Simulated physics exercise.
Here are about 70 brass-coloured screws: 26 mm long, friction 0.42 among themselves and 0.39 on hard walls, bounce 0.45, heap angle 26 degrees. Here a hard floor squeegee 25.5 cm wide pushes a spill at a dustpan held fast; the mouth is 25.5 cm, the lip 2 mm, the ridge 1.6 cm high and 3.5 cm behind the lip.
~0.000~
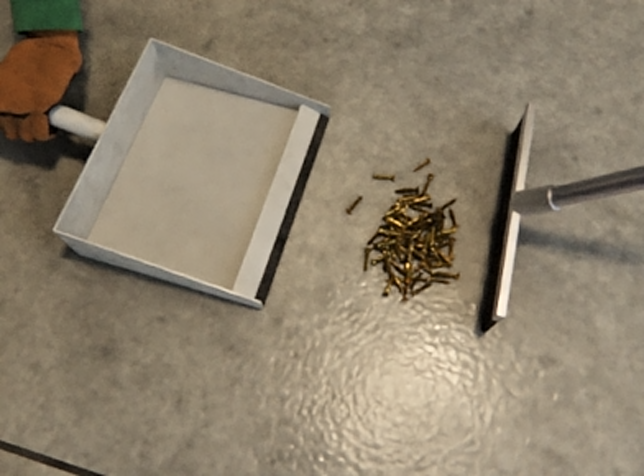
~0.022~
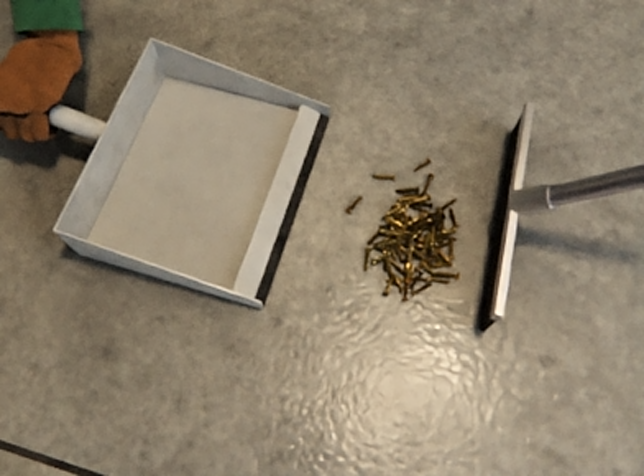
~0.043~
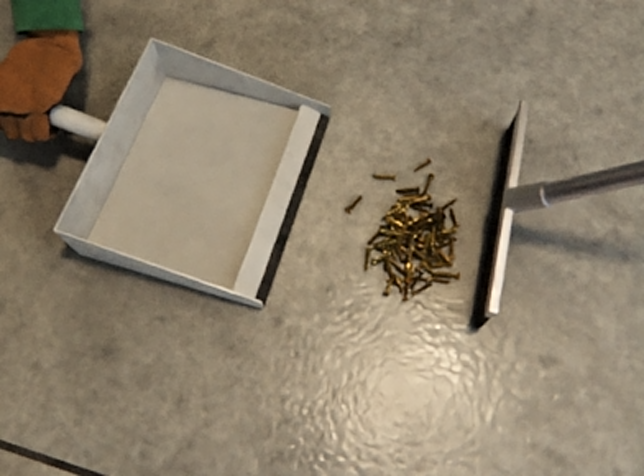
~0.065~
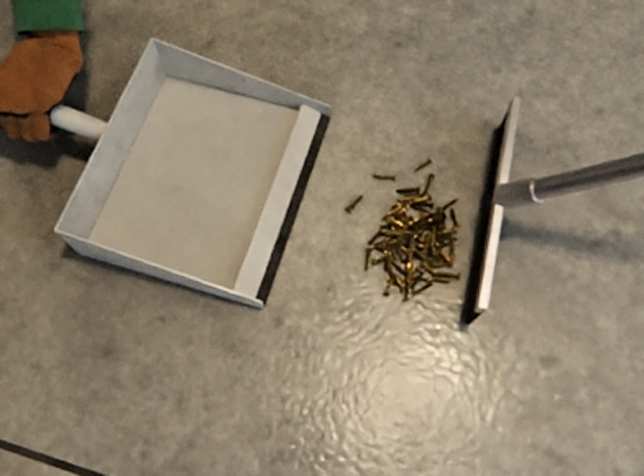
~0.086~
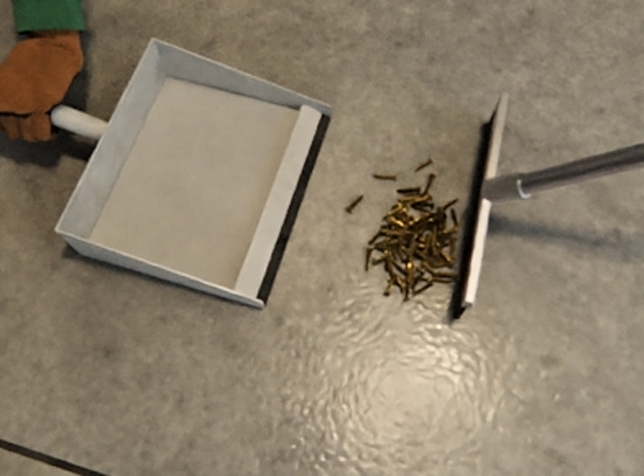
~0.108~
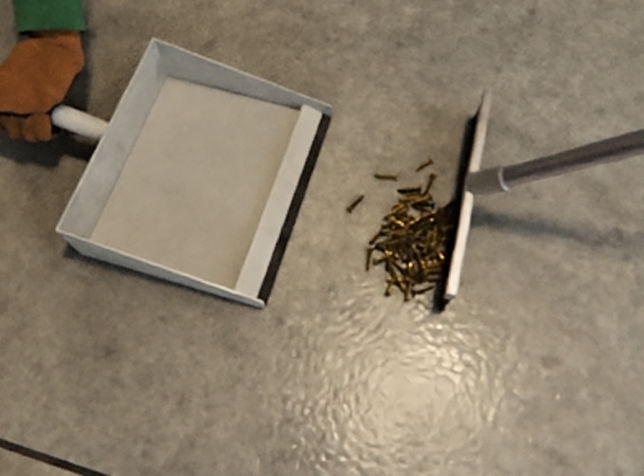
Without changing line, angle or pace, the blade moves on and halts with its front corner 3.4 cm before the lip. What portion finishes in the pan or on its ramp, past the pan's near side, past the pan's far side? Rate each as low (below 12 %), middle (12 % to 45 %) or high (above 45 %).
In the pan or on its ramp - middle, past the pan's near side - low, past the pan's far side - low.
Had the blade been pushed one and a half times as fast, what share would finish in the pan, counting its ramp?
Roughly 70 in a hundred.
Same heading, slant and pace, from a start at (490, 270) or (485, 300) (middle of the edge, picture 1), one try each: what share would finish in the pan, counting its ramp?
I'd put it near 30 per cent for the first and near 30 per cent for the second.
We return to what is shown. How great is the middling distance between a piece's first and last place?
Median shift: Approx. 14 cm.
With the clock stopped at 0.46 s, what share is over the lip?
Some 30 per cent by that point.
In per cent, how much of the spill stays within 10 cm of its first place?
Close to 5 per cent of it.
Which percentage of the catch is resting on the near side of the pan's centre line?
Something like 40 per cent of the catch.
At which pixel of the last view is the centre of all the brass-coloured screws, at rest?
Centre at rest, approx.: (307, 203) px.
After 0.20 s, middle of the blade 9 cm from the lip; 0 % over the lip, far side 0 %, near side 0 %.
Then, at 0.26 s, middle of the blade 5 cm from the lip; 0 % over the lip, far side 0 %, near side 0 %.
Then, at 0.46 s, middle of the blade 4 cm from the lip; 30 % over the lip, far side 0 %, near side 0 %.
By 0.9 s all is still; pan 25 %, near side 0 %, far side 0 %, in front of the lip or behind the blade 70 %.
